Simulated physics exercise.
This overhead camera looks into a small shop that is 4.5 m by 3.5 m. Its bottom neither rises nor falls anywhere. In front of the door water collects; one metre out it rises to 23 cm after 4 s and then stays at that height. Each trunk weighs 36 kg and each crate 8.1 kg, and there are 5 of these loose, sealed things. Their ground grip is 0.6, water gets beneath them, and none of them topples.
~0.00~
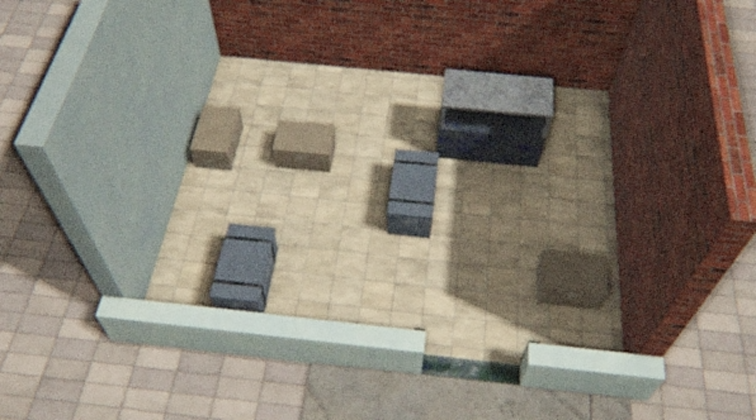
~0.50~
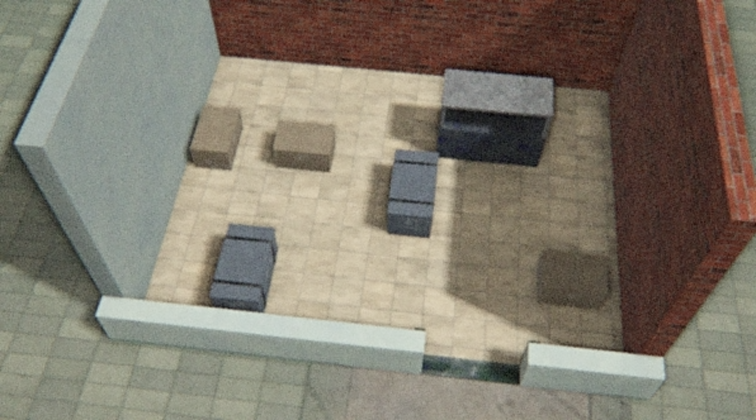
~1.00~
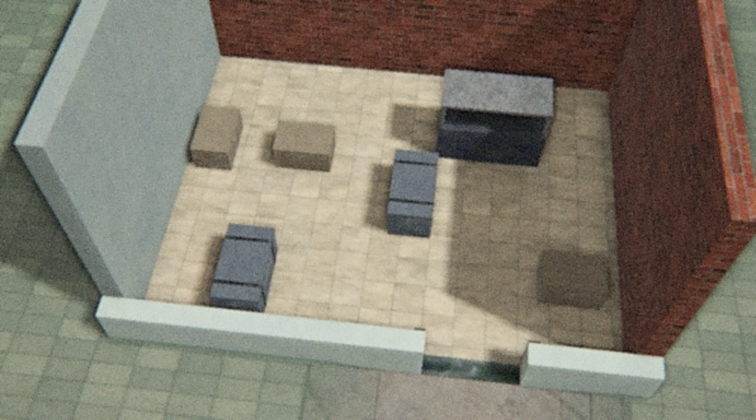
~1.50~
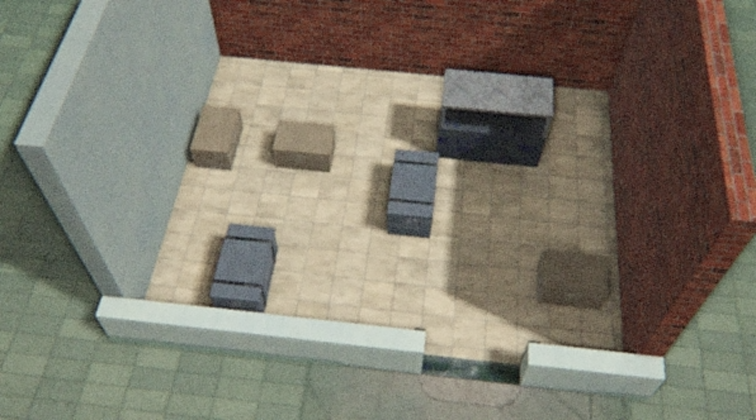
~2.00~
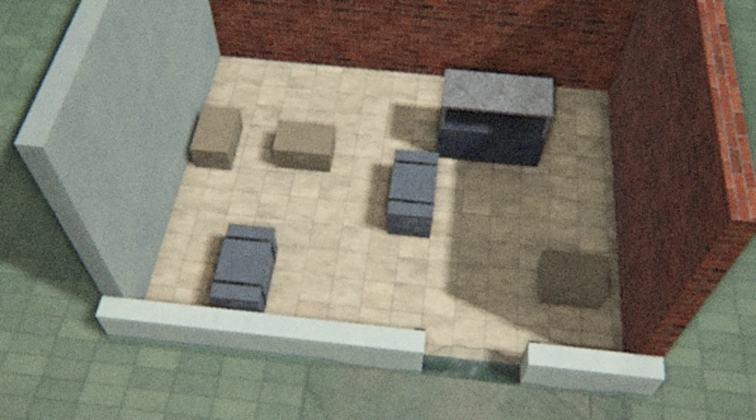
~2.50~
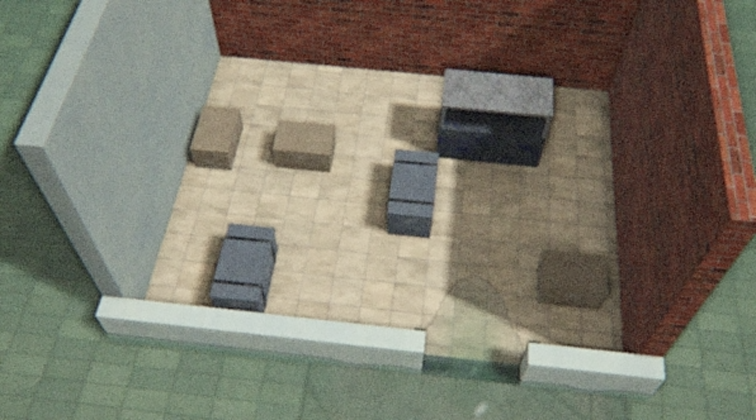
A small open-topped shop with brick walls at the back and right, a pale wall at left and a low front wall with a door gap is seen from a high, fixed camera. Two tan boxes sit at back left, two blue-grey ones at front left and centre, a dark counter at back right and a brownish box below it. The outside paving turns from pinkish to green, and finally a thin sheet of water spreads just inside the doorway while the objects stay still.
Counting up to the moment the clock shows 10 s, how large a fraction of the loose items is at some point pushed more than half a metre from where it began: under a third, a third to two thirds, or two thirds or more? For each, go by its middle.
I bet the count comes out low.
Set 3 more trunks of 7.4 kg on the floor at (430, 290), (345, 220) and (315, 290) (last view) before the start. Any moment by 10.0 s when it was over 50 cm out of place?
In the same order as the question: Farther, farther, not as far.
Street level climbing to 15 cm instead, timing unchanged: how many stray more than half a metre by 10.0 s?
The count would be 1.
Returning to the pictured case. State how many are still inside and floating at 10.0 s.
The number is 3.
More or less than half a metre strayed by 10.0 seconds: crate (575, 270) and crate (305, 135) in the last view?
In turn: Above the mark, below the mark.
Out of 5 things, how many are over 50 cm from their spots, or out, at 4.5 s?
0.
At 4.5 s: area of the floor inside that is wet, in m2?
Around 6.0 m2 of it.
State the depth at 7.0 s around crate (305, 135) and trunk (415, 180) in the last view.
I'd estimate 2 cm for the first and 7 cm for the second.
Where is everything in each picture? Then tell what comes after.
In the first picture, a trunk at (414, 182), on the bottom; a crate at (304, 137), on the bottom; water covers 0.0 m2; 0 of 5 have shifted.
In the second picture, a trunk at (414, 182) rests on the ground; a crate at (304, 137), on the bottom; water covers 0.0 m2; 0 of 5 have shifted.
In the third picture, a trunk at (414, 182) rests on the ground; a crate at (304, 137), on the bottom; water covers 0.0 m2; 0 of 5 have shifted.
In the fourth picture, a trunk at (414, 182), on the bottom; a crate at (304, 137), on the bottom; 0.0 m2 under water; 0 of 5 have shifted.
In the fifth picture, a trunk at (414, 182) rests on the ground; a crate at (304, 137) rests on the ground; water covers 0.0 m2; 0 of 5 have shifted.
In the sixth picture, a trunk at (414, 182) rests on the ground; a crate at (304, 137) rests on the ground; 0.5 m2 under water; 0 of 5 have shifted.
After 3.5 s 0 of 5 are over 50 cm from their spots; 0 afloat.
After 4.5 s 0 of 5 are over 50 cm from their spots; 0 afloat.
After 7.0 s 1 of 5 are over 50 cm from their spots; 1 afloat.
After 10.0 s 1 of 5 are over 50 cm from their spots, and 1 have been at some point; 3 afloat.
